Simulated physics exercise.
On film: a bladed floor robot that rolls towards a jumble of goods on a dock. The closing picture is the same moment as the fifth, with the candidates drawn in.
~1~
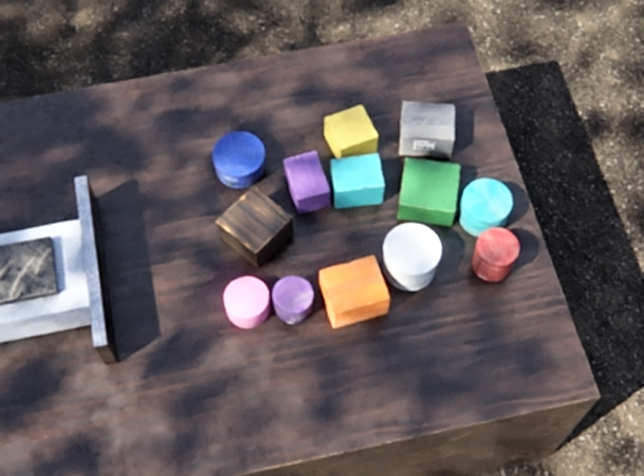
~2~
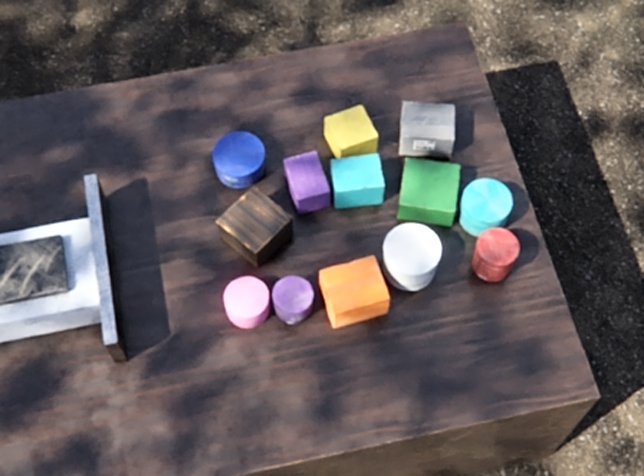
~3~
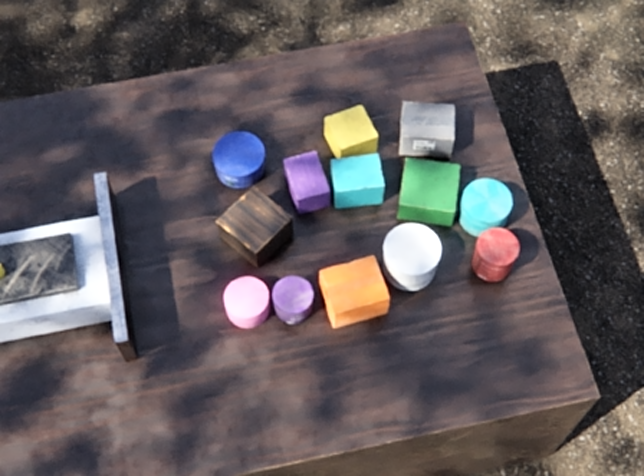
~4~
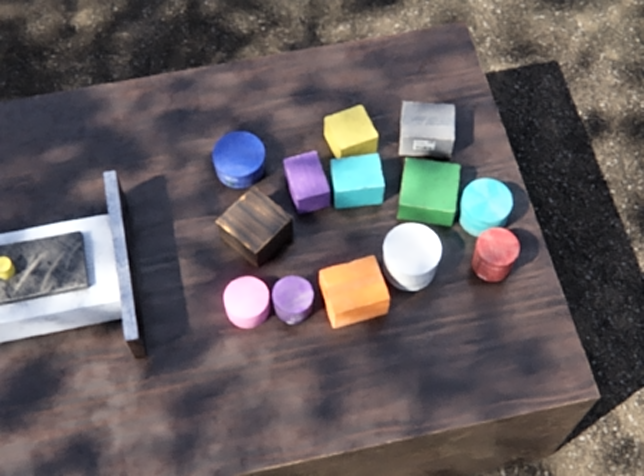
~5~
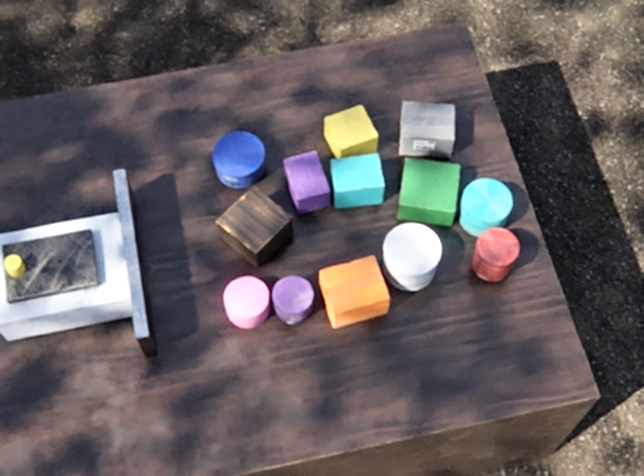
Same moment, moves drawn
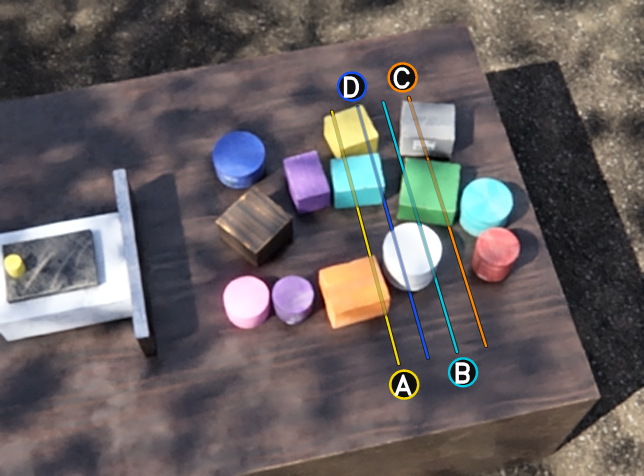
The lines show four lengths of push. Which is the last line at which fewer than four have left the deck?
Stop at C.
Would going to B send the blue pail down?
By then, no.
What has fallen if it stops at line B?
The turquoise canister goes over.
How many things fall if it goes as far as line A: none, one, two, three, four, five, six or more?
The count is none.
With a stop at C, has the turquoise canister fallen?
By then, yes.
On the copy, A at (363, 229); B at (418, 219); C at (445, 214); D at (391, 224).
On C. First, robot (175, 241); blue pail (258, 152); white pail (419, 255).
Then, robot (289, 219); turquoise canister (498, 217); grey parcel (442, 119).
Finally, robot (376, 203); turquoise canister over the edge; red pail over the edge; three fallen.
By contrast, A is within the limit but short; B is within the limit but short; D is within the limit but short.
